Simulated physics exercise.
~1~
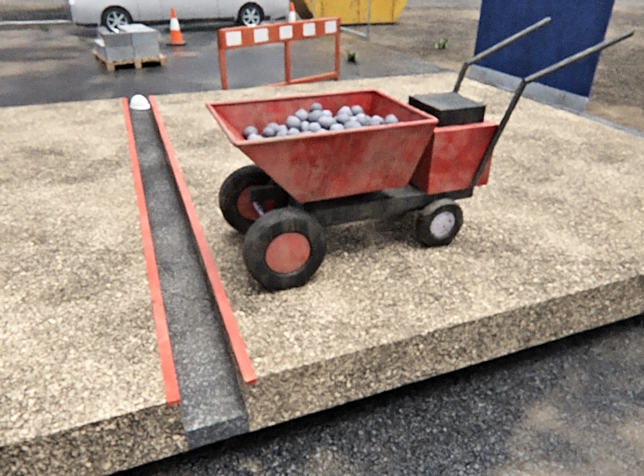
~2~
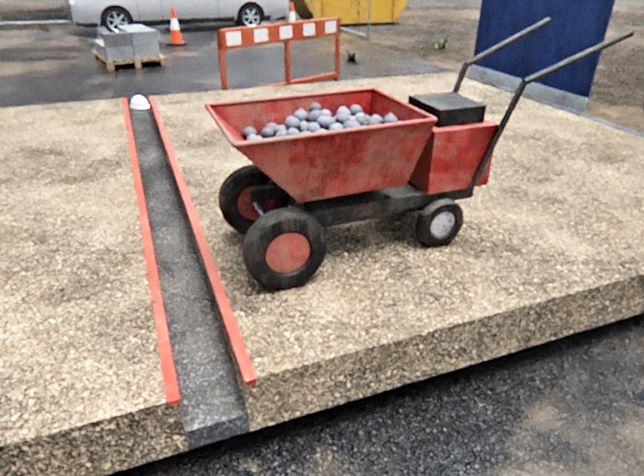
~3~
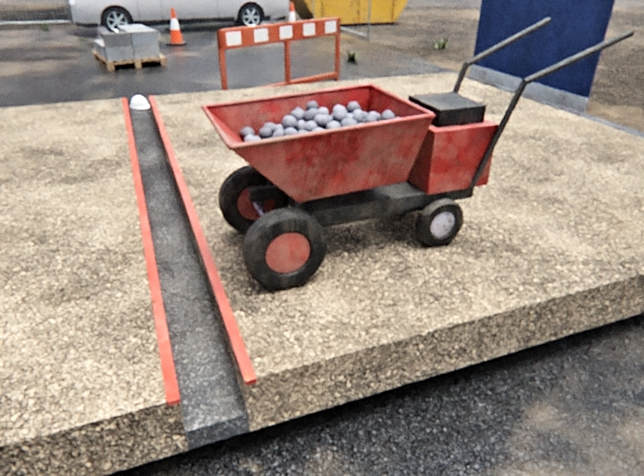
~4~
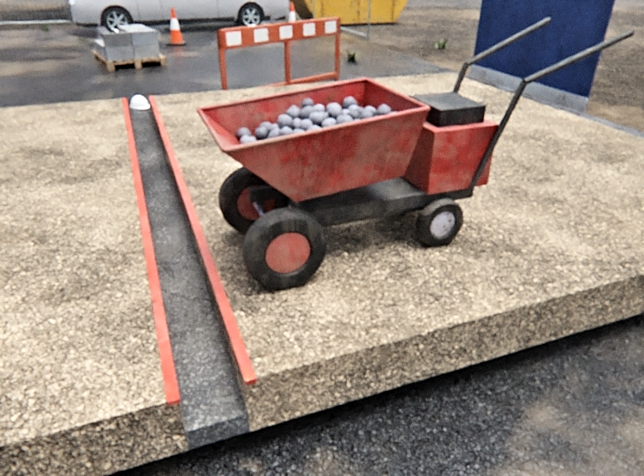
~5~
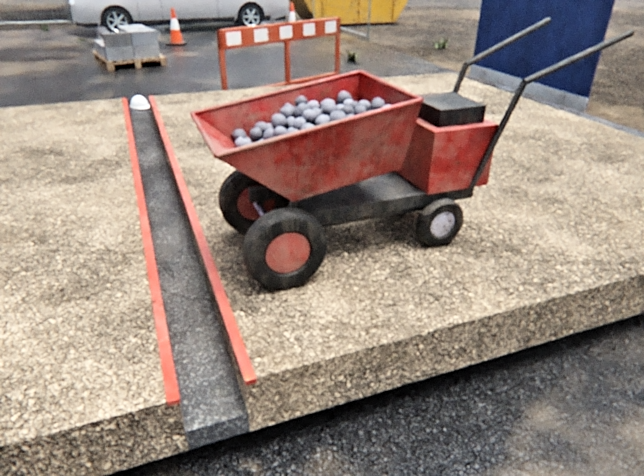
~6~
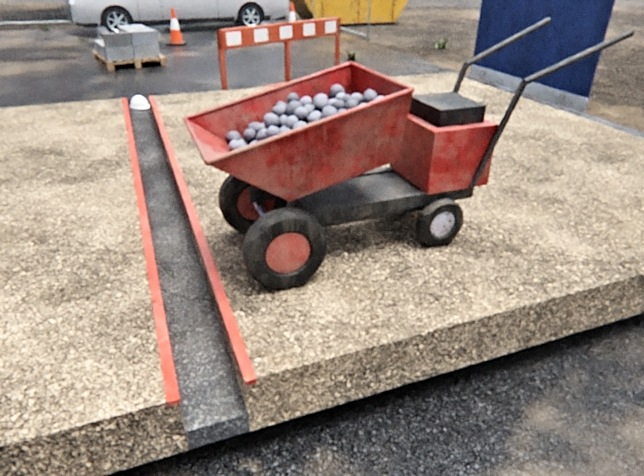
On a pale gravel slab outdoors, a red barrow full of round grey cobbles stood still beside a narrow, red-edged trench, then its skip slowly tilted a little to the left, toward the trench.
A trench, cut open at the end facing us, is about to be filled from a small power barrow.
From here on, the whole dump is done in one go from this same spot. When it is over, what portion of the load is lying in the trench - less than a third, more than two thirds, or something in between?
Its aim will yield a share short of a third.
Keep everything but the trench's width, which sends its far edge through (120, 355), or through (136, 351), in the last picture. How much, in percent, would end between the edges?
Lab note: Try one about 50 %, try two about 30 %.
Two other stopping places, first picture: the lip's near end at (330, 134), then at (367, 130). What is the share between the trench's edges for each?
Roughly 70 per cent first, then roughly 50 per cent.
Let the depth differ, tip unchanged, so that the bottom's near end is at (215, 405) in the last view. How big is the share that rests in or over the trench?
0 %, roughly.
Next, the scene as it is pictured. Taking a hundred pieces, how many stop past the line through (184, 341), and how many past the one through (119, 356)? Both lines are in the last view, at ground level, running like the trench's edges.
Around 100 per cent for the first, and 70 per cent for the second.
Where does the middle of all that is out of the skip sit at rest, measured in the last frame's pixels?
Resting centre, last frame: Roughly (81, 287).
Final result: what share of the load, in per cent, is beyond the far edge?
Roughly 95 in a hundred.
Just after the last frame, skip tipped steeply; every one in the skip.
A moment on, skip tipped right over; the larger part in the skip; about a tenth beyond it; just a few falling.
Further on, skip tipped right over; roughly a quarter in the skip; just a few in or heaped over the trench; the larger part beyond it; just a few falling.
When it is over, skip tipped right over; just a few in the skip; just a few in or heaped over the trench; almost all beyond it.
